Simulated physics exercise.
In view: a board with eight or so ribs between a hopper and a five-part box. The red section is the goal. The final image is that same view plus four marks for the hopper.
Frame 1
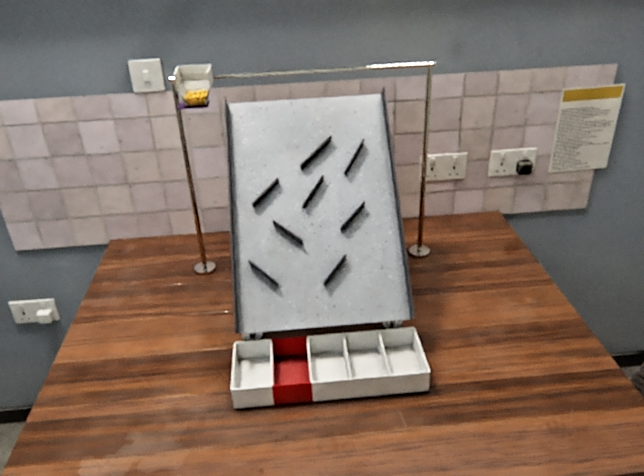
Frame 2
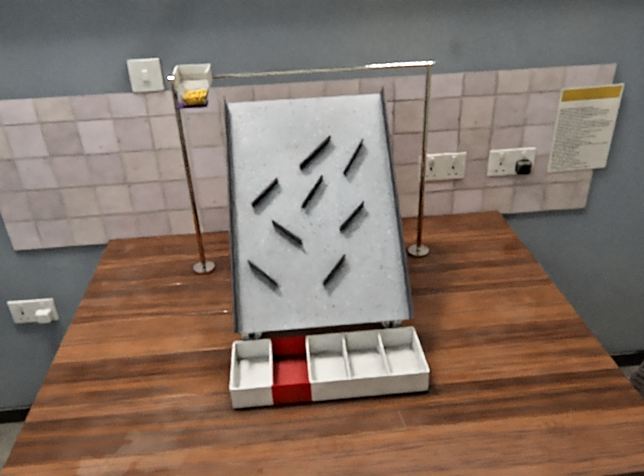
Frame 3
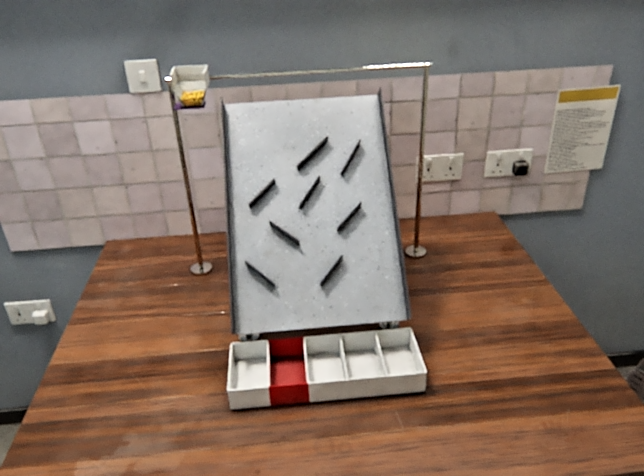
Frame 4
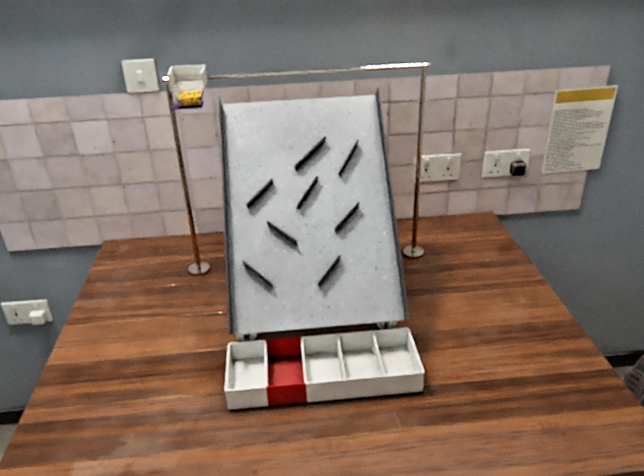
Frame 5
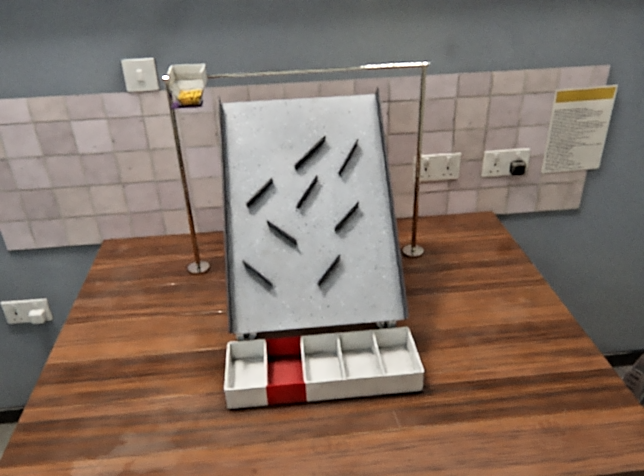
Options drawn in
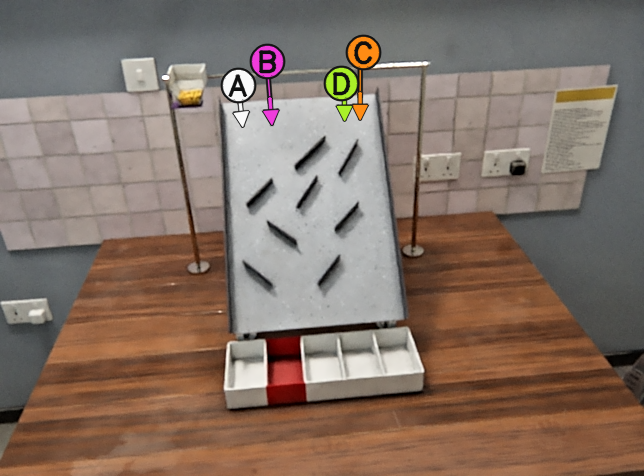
The clip opens on a small hopper of yellow pieces at the left end of a rail, beside a sloping grey board with slanted dark ribs. Below sits a white box with one red section, second from left. The view shifts very slightly, but nothing on the table visibly moves.
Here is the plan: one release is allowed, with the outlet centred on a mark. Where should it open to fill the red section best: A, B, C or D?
D.
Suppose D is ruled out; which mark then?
That is mark B.
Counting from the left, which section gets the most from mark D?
It is the second one.
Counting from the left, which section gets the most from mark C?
The fifth from the left.
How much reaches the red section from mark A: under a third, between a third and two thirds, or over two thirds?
Mark A gives under a third.
On the marked copy, mark A meets the board at (242, 121); mark B meets the board at (271, 119); mark C meets the board at (360, 114); mark D meets the board at (344, 115).
For mark A, just a few in the red section, almost all in other sections.
For mark B, roughly a quarter in the red section, roughly two thirds in other sections.
For mark C, about a tenth in the red section, the larger part in other sections, about a tenth outside the box.
For mark D, roughly two thirds in the red section, roughly a third in other sections, just a few outside the box.
